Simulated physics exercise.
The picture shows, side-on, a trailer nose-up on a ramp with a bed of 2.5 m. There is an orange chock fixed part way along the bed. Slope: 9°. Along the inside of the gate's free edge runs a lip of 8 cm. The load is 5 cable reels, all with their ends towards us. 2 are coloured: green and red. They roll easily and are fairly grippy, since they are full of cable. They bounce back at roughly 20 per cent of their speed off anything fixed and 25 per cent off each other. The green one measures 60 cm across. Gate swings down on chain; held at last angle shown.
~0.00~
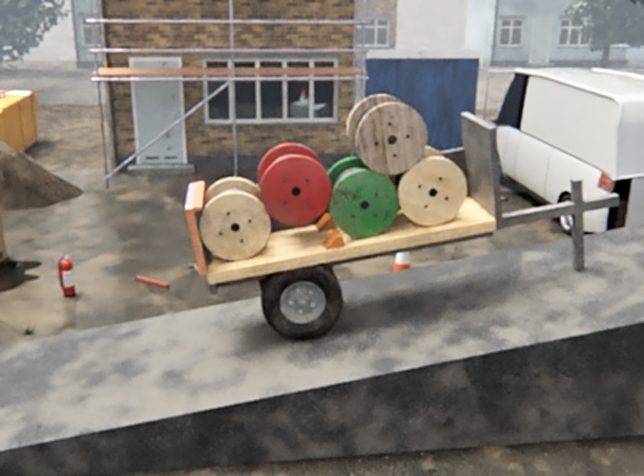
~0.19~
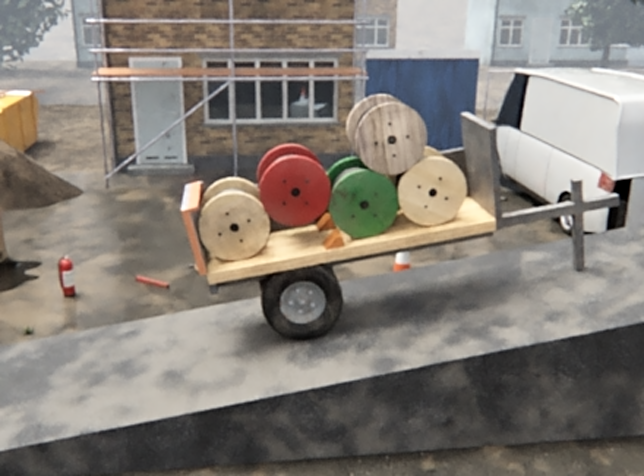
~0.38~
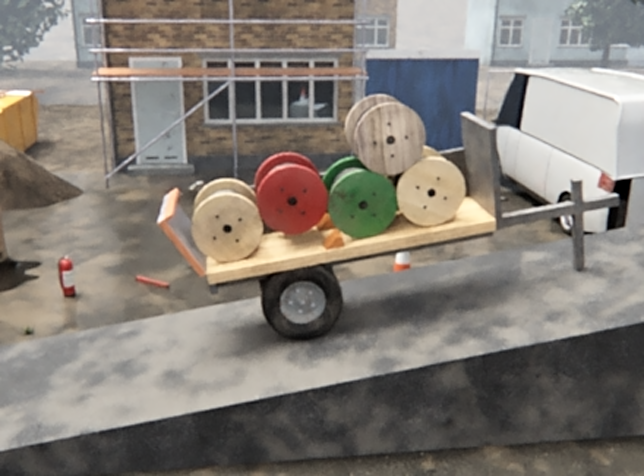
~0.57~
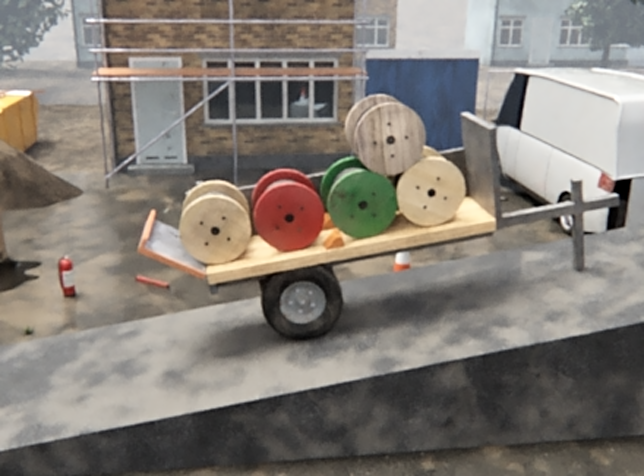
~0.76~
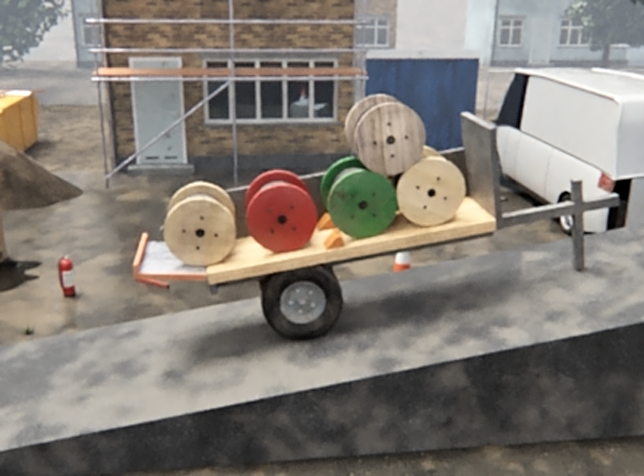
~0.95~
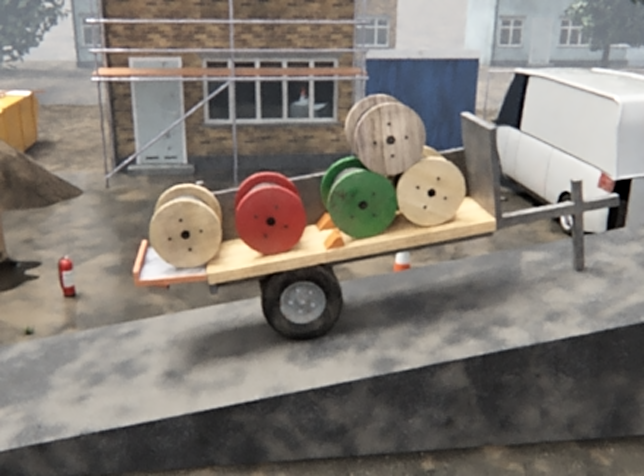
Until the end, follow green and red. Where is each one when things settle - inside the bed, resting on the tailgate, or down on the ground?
Once settled: Green is inside the bed; red is inside the bed.
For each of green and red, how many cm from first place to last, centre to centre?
The green one comes to 0 and the red one to 60.
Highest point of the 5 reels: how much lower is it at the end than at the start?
The top drops by around 0 cm.
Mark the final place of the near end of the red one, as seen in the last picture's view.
It comes to rest around (232, 229).
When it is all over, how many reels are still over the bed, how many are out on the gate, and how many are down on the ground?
Counts in the order asked: 4, 1, 0.
Then, 1.2 s in, green is on the bed, 140 cm short of the hinge; red is on the bed, 45 cm short of the hinge, rolling left; 0 out so far.
Then, 1.5 s in, red is on the bed, 25 cm short of the hinge, rolling right; still the same for green; 0 out so far.
Then, 1.7 s in, red is on the bed, 30 cm short of the hinge, rolling right; still the same for green; 0 out so far.
In the end (2.0 s), green is on the bed, 140 cm short of the hinge; red is on the bed, 30 cm short of the hinge; 0 out so far.
